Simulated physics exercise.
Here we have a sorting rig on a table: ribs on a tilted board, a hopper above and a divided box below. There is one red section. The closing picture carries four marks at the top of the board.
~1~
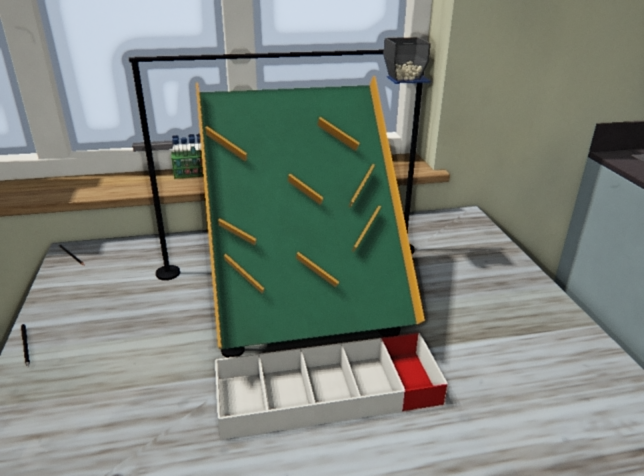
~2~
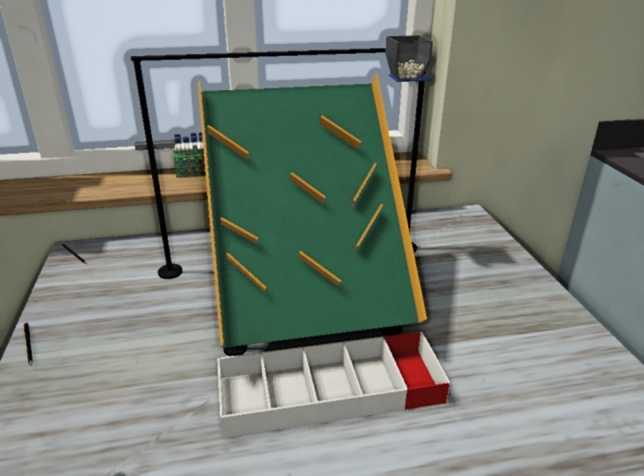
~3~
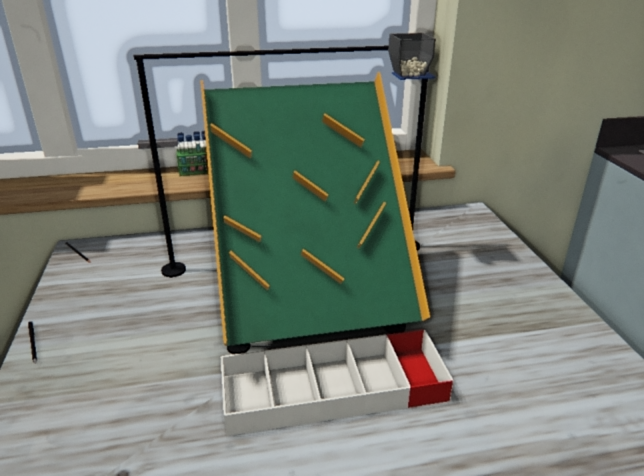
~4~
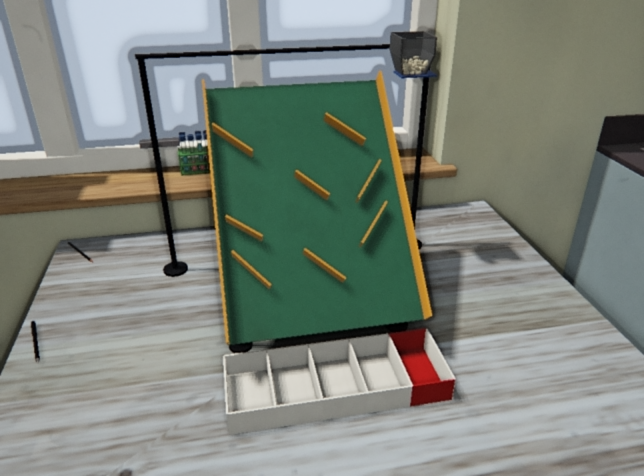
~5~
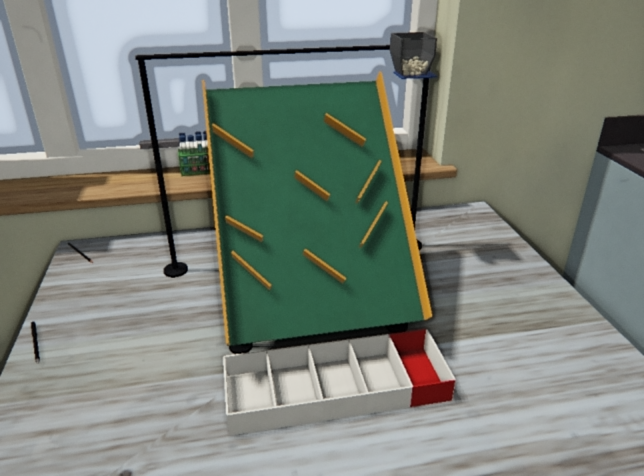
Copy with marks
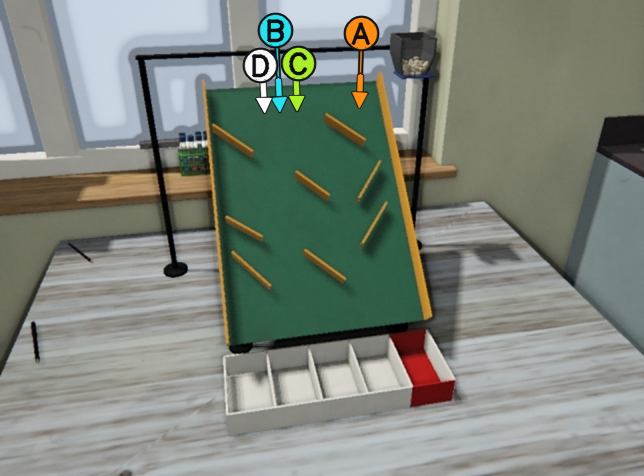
The video shows a tilted green board with orange ribs on a table, a small hopper of pale pieces at its upper right and a divided white box with one red section below; only the view shifts very slightly.
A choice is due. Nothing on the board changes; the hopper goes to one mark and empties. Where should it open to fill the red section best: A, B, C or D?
It is A.
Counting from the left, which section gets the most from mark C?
The fourth from the left.
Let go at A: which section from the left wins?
The fifth from the left.
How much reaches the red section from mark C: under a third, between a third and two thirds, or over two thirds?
Under a third.
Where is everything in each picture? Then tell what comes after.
Hopper (405, 74), white beans, door shut, in the first frame.
Ribs (208, 126) to (248, 153), (322, 116) to (361, 142), (291, 173) to (325, 197), in the second frame.
Ribs (357, 198) to (379, 161), (224, 216) to (261, 237), (361, 244) to (385, 203), in the third frame.
Ribs (232, 251) to (271, 285), (305, 249) to (346, 278), in the fourth frame.
Red section (432, 392), number 5 of 5 from the left, in the fifth frame.
On the marked copy, mark A meets the board at (359, 102); mark B meets the board at (279, 106); mark C meets the board at (296, 105); mark D meets the board at (264, 107).
For mark A, the larger part in the red section, about a tenth in other sections, about a tenth outside the box.
For mark B, just a few in the red section, almost all in other sections, about a tenth outside the box.
For mark C, just a few in the red section, almost all in other sections.
For mark D, just a few in the red section, the larger part in other sections, about a tenth outside the box.
